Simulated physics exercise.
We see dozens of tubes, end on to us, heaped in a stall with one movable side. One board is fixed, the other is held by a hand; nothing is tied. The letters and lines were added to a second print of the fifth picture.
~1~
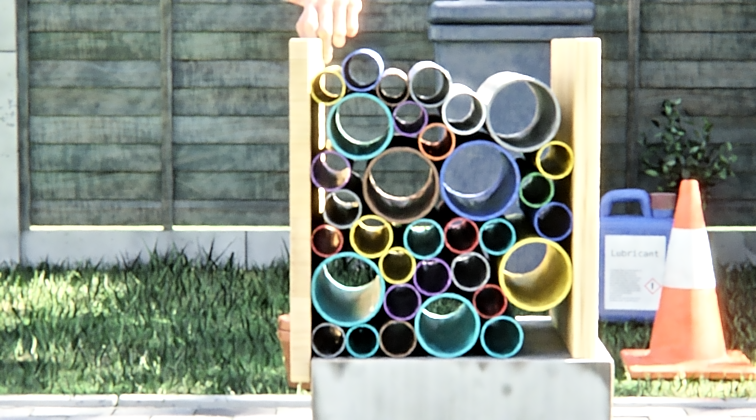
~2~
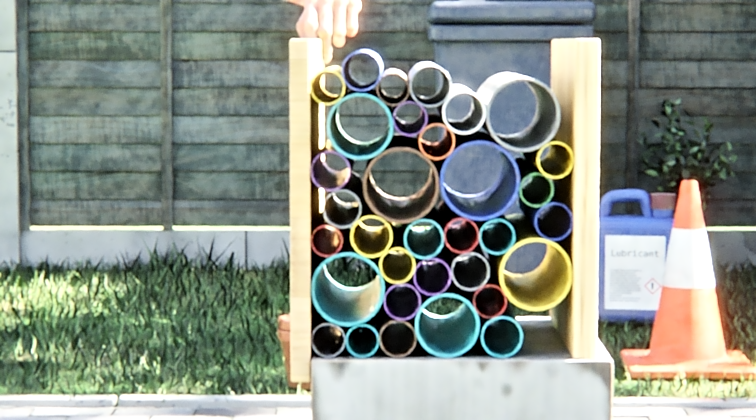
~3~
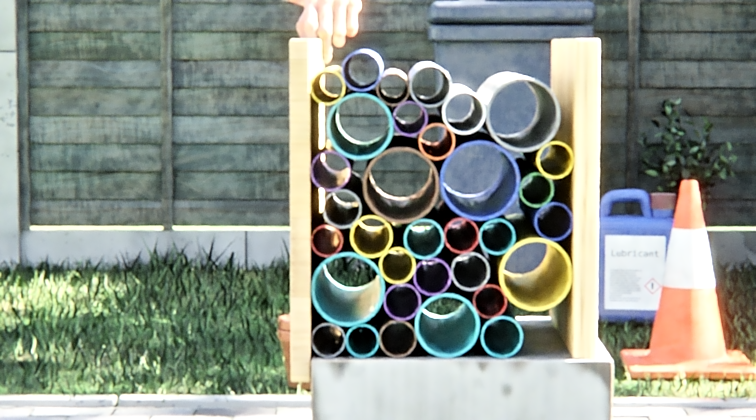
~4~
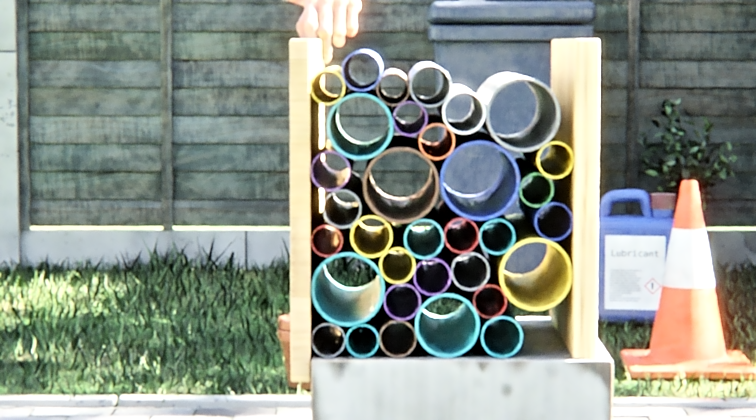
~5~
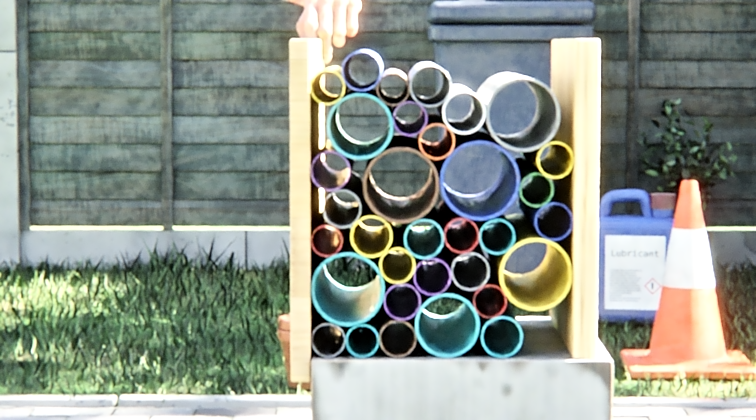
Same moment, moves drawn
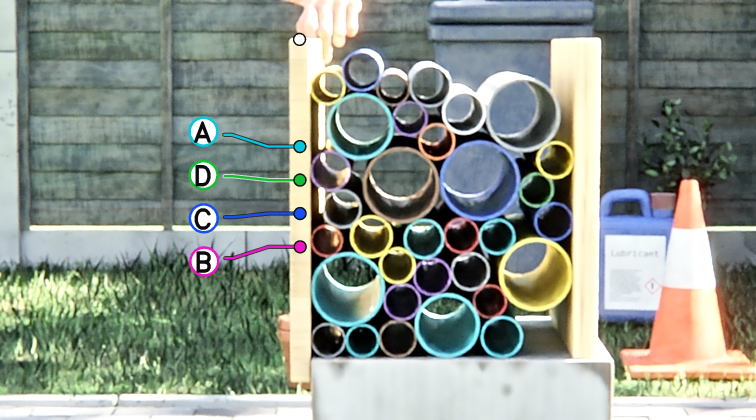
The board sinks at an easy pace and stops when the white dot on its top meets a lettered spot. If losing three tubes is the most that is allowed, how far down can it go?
Lower it to D and no more.
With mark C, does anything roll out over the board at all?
At C: Yes.
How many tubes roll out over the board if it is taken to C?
It comes to seven.
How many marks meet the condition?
The number is two.
On the marked copy, A at (300, 146); B at (300, 247); C at (300, 214); D at (300, 180); the white dot at (299, 39).
Following D. Soon after the start, top of the board (310, 104).
Later, top of the board (311, 177).
In the end, top of the board (311, 180), two out over the board.
As for the rest, A one out over the board; B more than three out over the board; C more than three out over the board.
